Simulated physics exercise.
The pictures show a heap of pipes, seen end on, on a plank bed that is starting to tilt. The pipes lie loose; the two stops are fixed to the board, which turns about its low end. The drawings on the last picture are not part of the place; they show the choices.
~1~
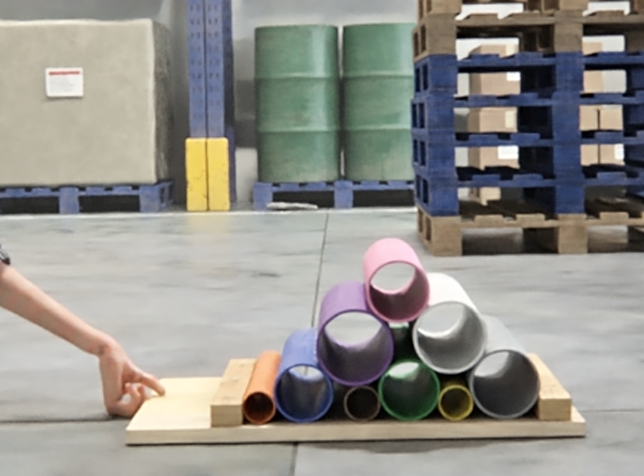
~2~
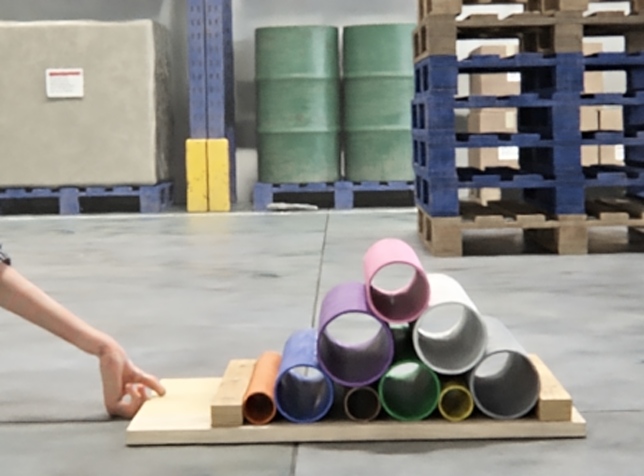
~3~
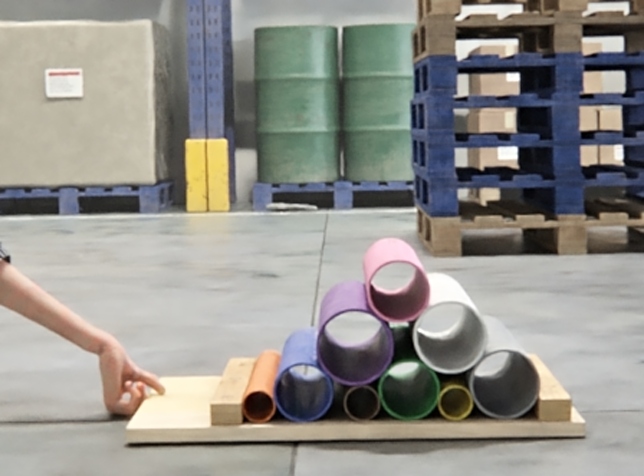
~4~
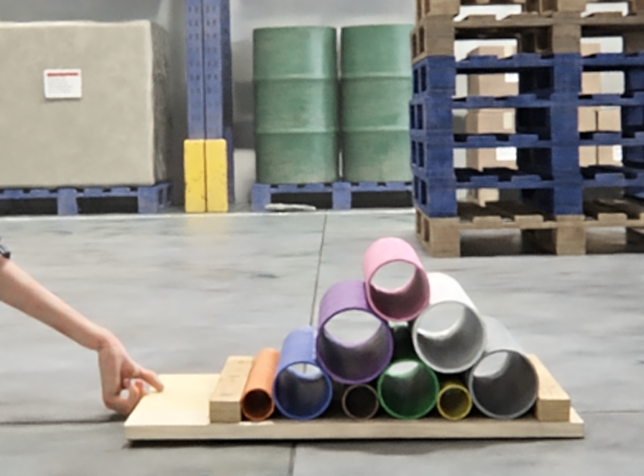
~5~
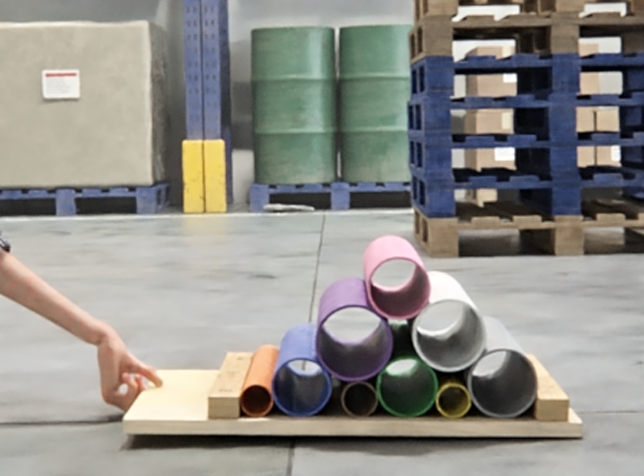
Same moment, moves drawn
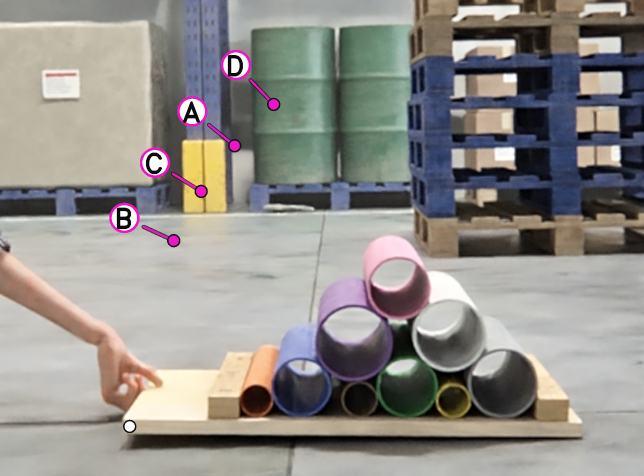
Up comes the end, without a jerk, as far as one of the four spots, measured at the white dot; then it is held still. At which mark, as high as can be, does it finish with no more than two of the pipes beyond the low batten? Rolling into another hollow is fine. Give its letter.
A is the limit.
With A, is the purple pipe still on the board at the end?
The purple pipe: Yes.
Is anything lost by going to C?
At C: No.
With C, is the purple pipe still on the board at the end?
Yes.
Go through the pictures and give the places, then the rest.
Orange pipe (259, 407); blue pipe (303, 393); brown pipe (362, 403), in the first frame.
Brown pipe (362, 404); green pipe (410, 391), in the second frame.
Board (354, 394); orange pipe (259, 406); white pipe (450, 337), in the third frame.
Board (353, 393); orange pipe (257, 403); blue pipe (302, 390), in the fourth frame.
Board (351, 390); orange pipe (256, 400); blue pipe (301, 387), in the fifth frame.
On the marked copy, A at (234, 146); B at (174, 240); C at (201, 191); D at (274, 104); the white dot at (130, 426).
With A. Early on, board at 21°.
Further on, board at 40°.
At the end, board at 40°, none over the low batten.
As for the rest, B none over the low batten; C none over the low batten; D three over the low batten (white, purple, pink).
